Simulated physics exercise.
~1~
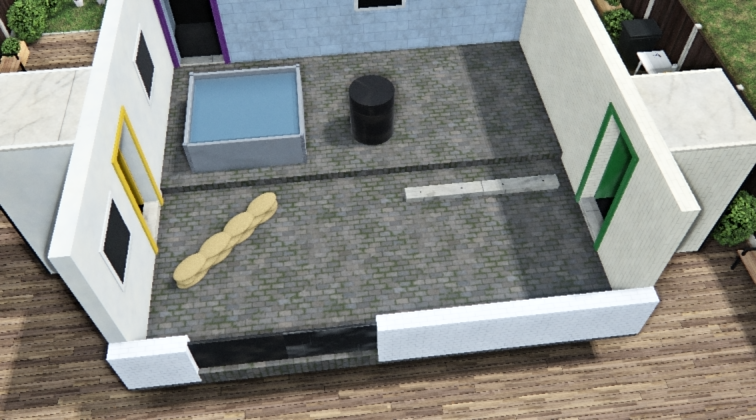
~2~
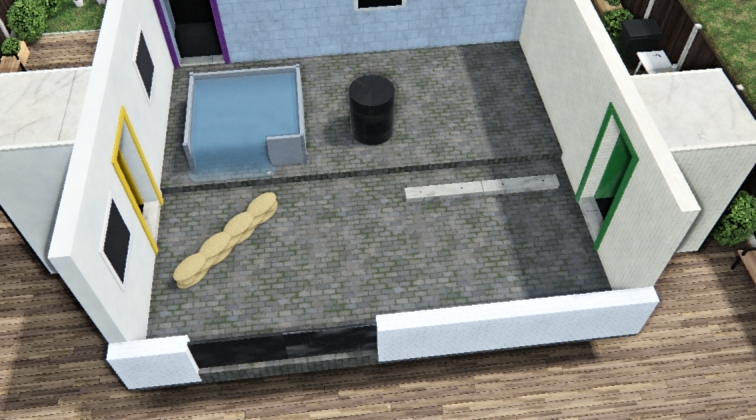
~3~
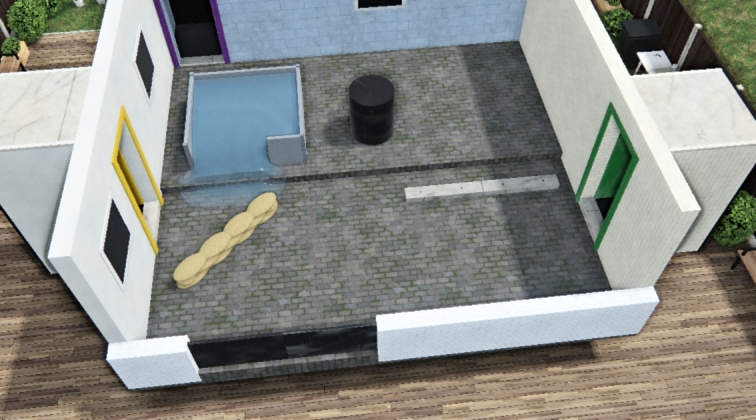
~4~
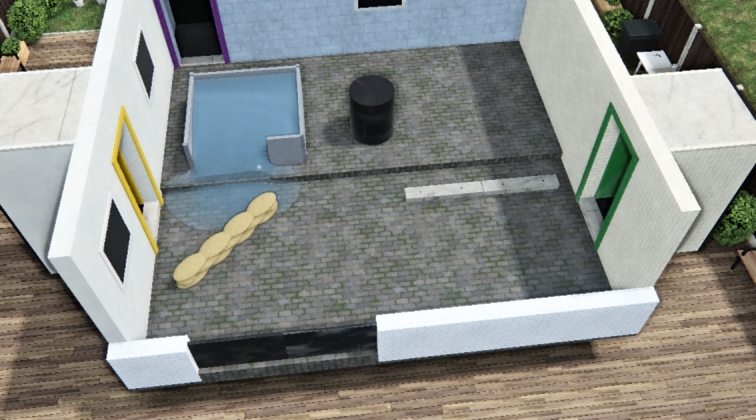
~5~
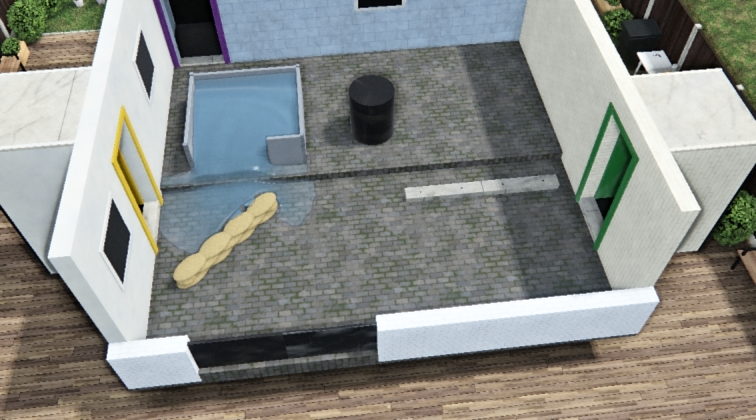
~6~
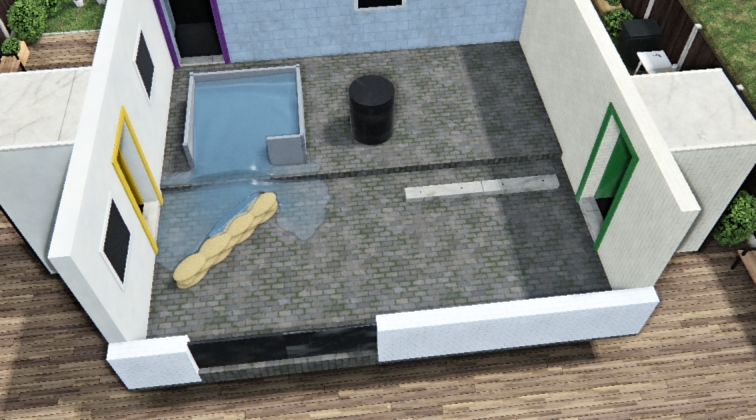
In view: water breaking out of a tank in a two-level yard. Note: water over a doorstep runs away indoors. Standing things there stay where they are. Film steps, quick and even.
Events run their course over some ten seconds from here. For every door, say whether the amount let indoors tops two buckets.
The purple door keeps it to two buckets; the green door keeps it to two buckets; the yellow door lets in beyond two buckets.
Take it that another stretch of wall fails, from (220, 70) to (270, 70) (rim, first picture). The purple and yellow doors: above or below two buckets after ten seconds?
The purple door overshoots the limit, while the yellow door misses the threshold.
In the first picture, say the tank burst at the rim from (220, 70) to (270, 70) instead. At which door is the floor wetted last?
The green one is last.
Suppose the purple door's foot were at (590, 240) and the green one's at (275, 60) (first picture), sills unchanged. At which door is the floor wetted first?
Answer: The one in yellow.
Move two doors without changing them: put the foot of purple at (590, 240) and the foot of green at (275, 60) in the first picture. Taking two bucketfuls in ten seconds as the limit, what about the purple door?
My answer is that the purple door goes beyond the limit.
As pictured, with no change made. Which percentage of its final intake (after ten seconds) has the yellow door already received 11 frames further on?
Estimate: Some 20 per cent.
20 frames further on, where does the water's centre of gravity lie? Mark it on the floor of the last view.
My pick is pixel (249, 217).
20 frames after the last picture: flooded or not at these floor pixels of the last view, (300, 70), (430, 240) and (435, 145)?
First spot spared, second spot submerged, third spot spared.
A moment on, water covers 15 % of the floor; the purple door not reached, the green door not reached, the yellow door wet at the sill, nothing in.
Next, water covers 25 % of the floor; the purple door not reached, the green door not reached, the yellow door over two buckets in.
Then, water covers 35 % of the floor; the purple door not reached, the green door not reached, the yellow door far over two buckets in.
Later, water covers 55 % of the floor; the purple door wet at the sill, nothing in, the green door wet at the sill, nothing in, the yellow door far over two buckets in.
In the end, water covers 55 % of the floor; the purple door under two buckets in, the green door wet at the sill, nothing in, the yellow door far over two buckets in.
